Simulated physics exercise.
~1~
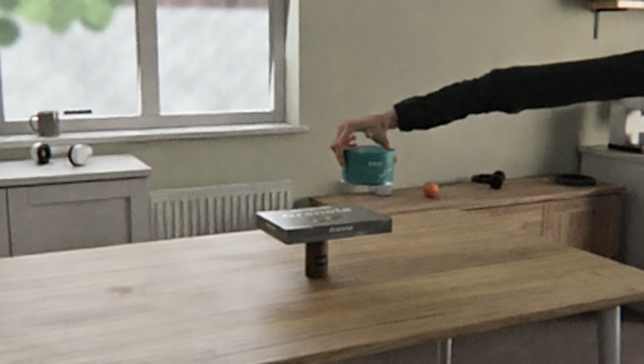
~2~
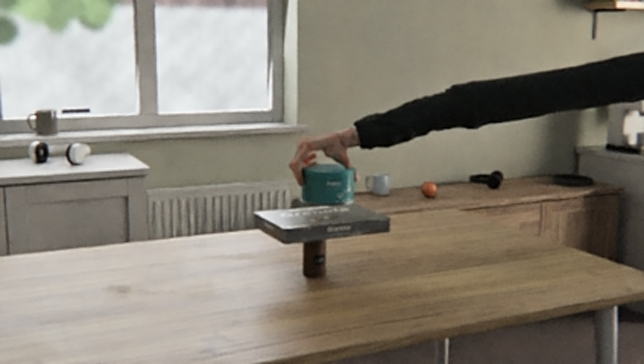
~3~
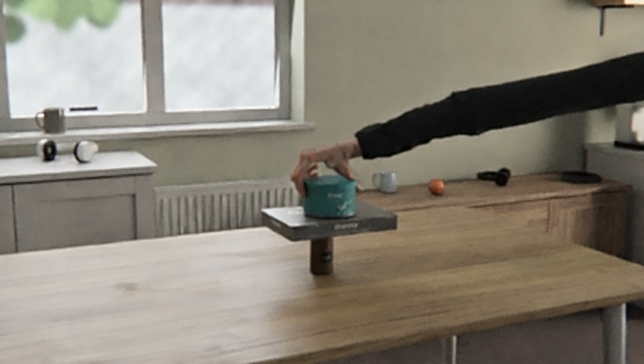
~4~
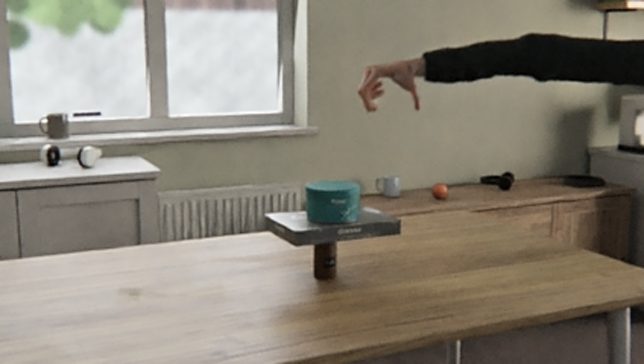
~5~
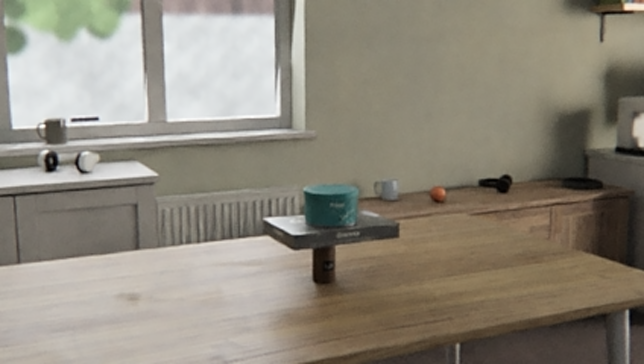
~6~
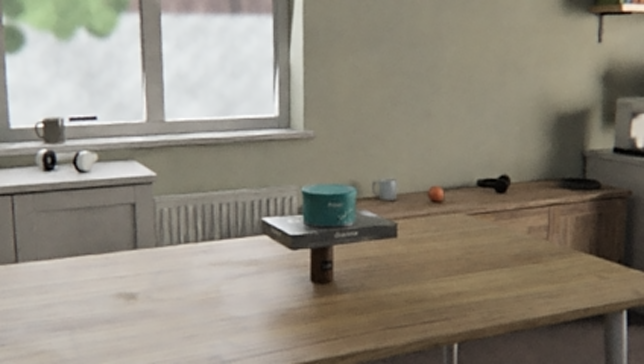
A hand lowering a turquoise tub onto a grey packet balanced on a brown shaker, then withdrawing as the stack stays standing.
